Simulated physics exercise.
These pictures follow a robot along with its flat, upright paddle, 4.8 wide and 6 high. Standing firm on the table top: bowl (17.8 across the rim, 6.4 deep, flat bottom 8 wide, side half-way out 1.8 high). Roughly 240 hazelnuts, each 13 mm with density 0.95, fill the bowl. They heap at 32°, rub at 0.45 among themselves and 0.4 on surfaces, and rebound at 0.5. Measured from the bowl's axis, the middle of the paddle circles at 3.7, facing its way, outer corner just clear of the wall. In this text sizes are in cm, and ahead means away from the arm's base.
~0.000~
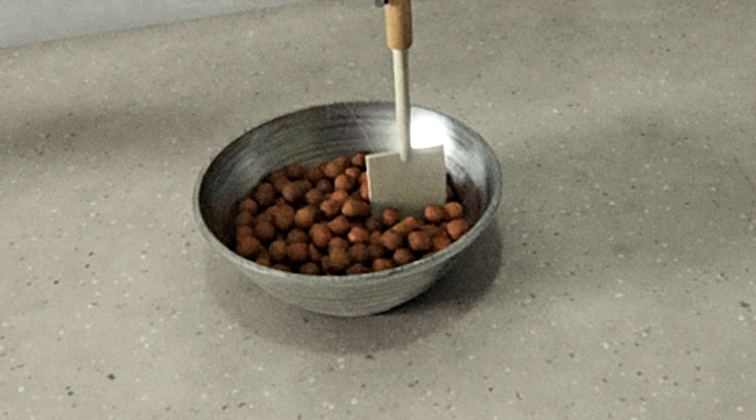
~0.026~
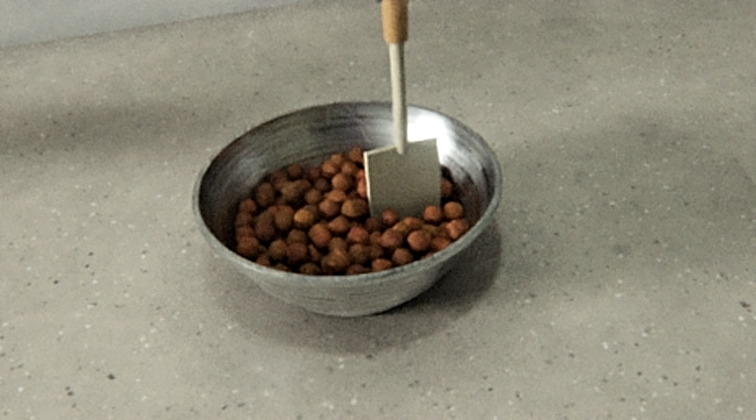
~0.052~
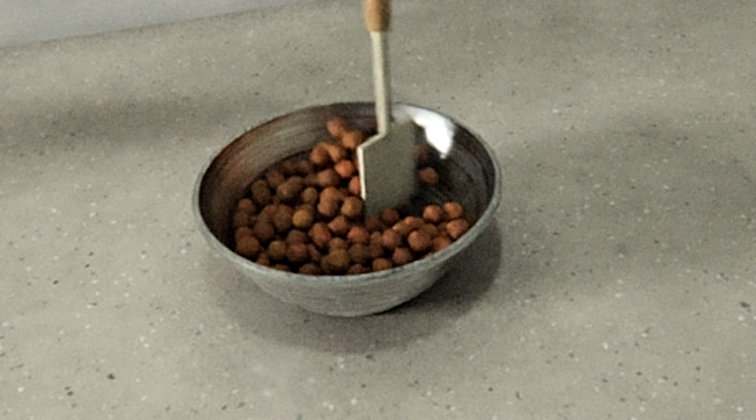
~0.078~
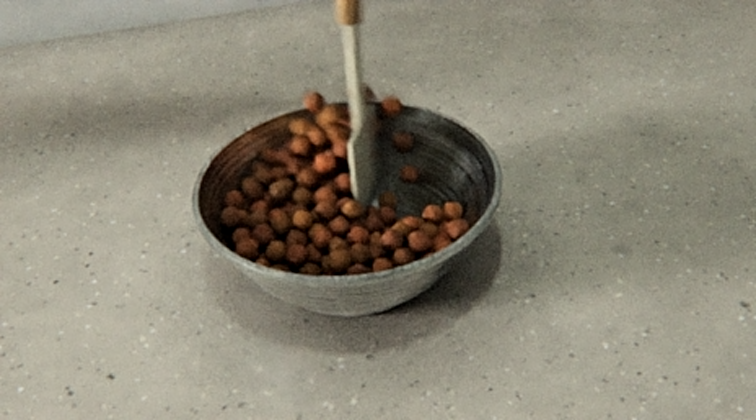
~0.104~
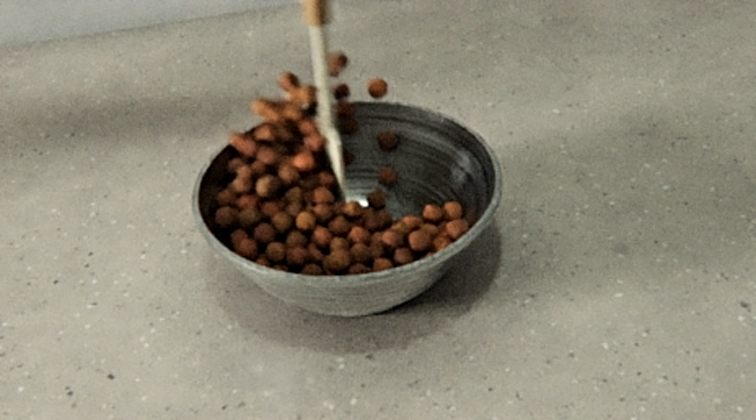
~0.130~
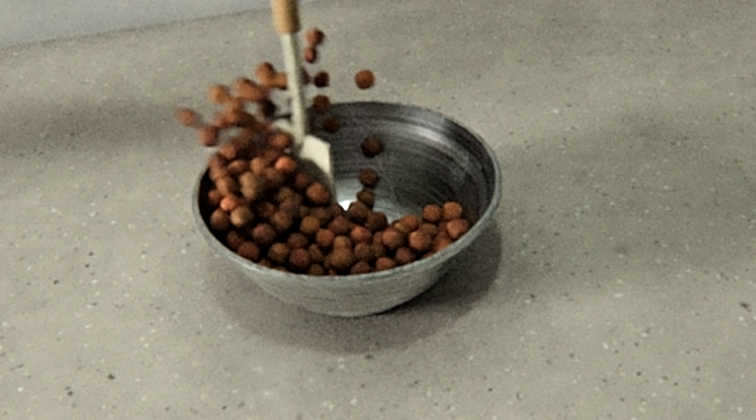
A flat paddle with a wooden handle swept leftward through a metal bowl of small brown balls on a speckled tabletop, turning as it went, piling them up and flinging several above the rim.
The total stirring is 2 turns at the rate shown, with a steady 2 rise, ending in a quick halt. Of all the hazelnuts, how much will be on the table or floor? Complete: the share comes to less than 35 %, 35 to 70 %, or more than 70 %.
The share comes to between 35 and 70 %.
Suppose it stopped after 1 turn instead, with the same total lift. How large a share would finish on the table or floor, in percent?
It would be around 35 per cent.
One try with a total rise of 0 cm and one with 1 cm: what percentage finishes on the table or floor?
Estimates: 60 % and 60 %.
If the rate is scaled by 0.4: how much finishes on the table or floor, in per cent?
That gives some 15 percent.
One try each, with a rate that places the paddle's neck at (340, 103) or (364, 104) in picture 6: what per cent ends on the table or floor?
First try: Around 25 %; second try: Around 15 %.
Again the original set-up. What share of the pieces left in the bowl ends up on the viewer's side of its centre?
I'd say around 45 per cent.
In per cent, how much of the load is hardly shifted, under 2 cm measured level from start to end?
Around 5 in a hundred, roughly.
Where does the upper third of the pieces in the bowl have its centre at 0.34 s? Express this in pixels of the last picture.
Near (445, 169).
By 0.34 s, 353° round, highest piece 15 above the table; 156 in the bowl, 43 on the table or floor, 44 in flight or on the tool.
By 0.54 s, 223° round, highest piece 9 above the table; 132 in the bowl, 102 on the table or floor, 9 in flight or on the tool.
By 0.85 s, 0° round, highest piece 5 above the table; 130 in the bowl, 113 on the table or floor.
By 1.55 s, 0° round, highest piece 4 above the table; 130 in the bowl, 113 on the table or floor.
Final count, 130 in the bowl, 113 on the table or floor. That is 47 % on the table or floor.
